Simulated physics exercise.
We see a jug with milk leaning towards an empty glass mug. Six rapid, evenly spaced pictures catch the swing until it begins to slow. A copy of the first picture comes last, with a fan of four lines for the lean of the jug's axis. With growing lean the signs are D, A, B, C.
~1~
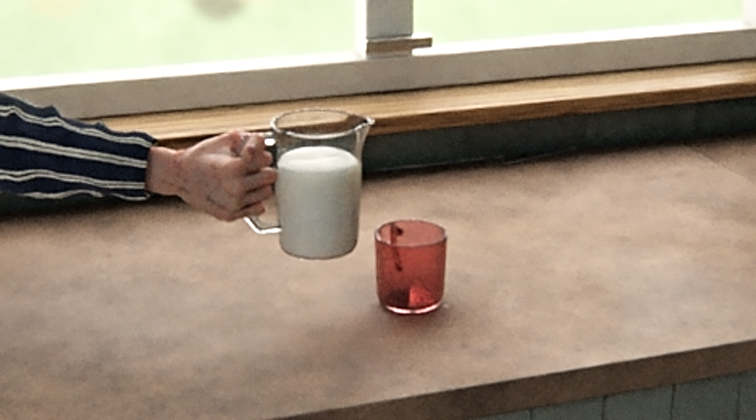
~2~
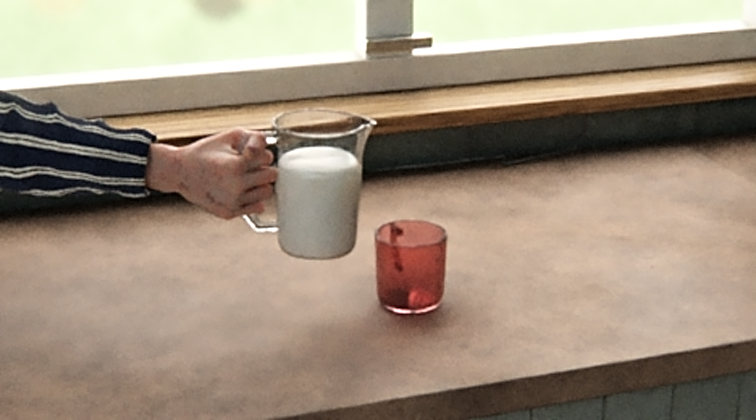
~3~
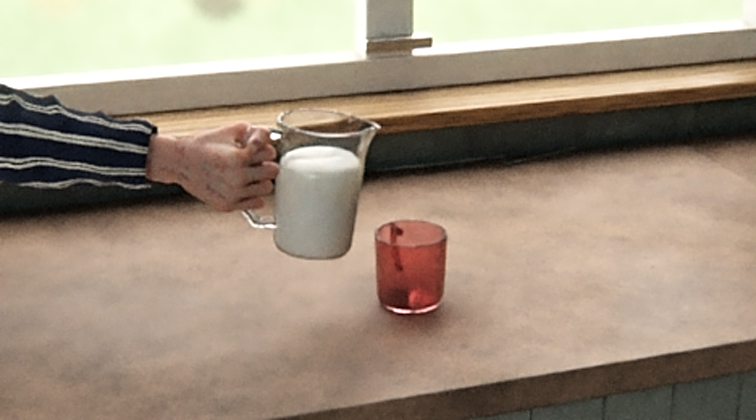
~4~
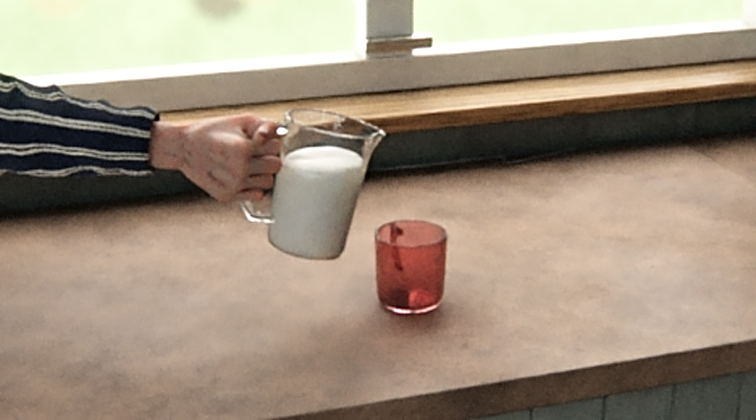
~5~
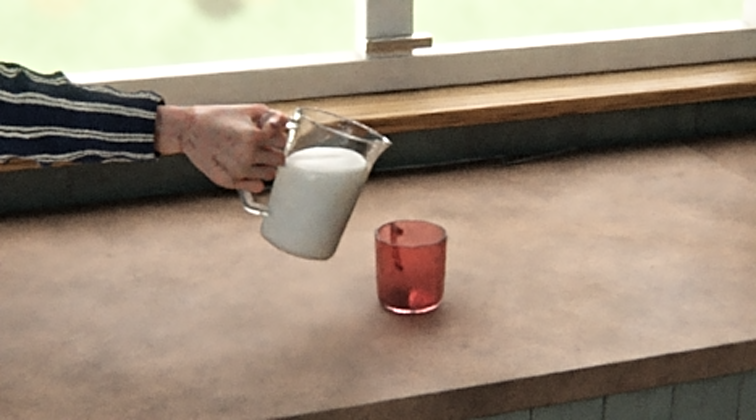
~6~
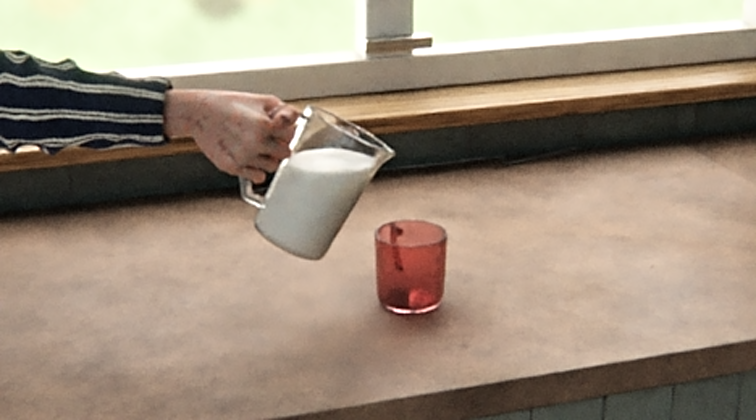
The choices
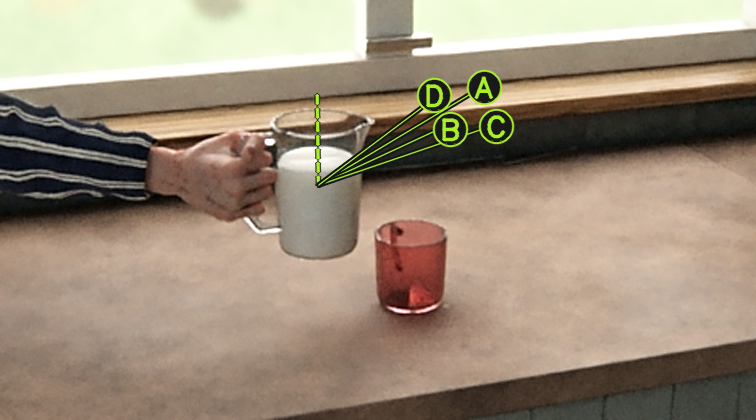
A brown countertop beneath a pale-framed window with a wooden sill is seen from slightly above, with blurred green outside. A hand in a dark blue, white-striped sleeve reaches in from the left, holding a clear glass jug of milk above and left of a small translucent red glass. The hand first holds the jug upright, then gradually tilts it rightward, its milk staying inside, while the red glass and camera remain still.
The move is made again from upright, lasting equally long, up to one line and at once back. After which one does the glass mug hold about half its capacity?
Take A.
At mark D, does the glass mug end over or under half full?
Under.
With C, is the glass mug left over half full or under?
Over.
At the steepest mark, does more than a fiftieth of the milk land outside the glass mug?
Yes.
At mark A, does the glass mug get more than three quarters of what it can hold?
No.
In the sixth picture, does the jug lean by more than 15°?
Yes, it does.
In lime, A at (469, 94); B at (433, 131); C at (480, 129); D at (421, 107).
If A is chosen, the glass mug ends with about 50 % of what it can hold.
If B is chosen, the glass mug ends with about 74 % of what it can hold.
If C is chosen, the glass mug ends with about 80 % of what it can hold; 11 % of the milk is spilt.
If D is chosen, the glass mug ends with about 31 % of what it can hold.
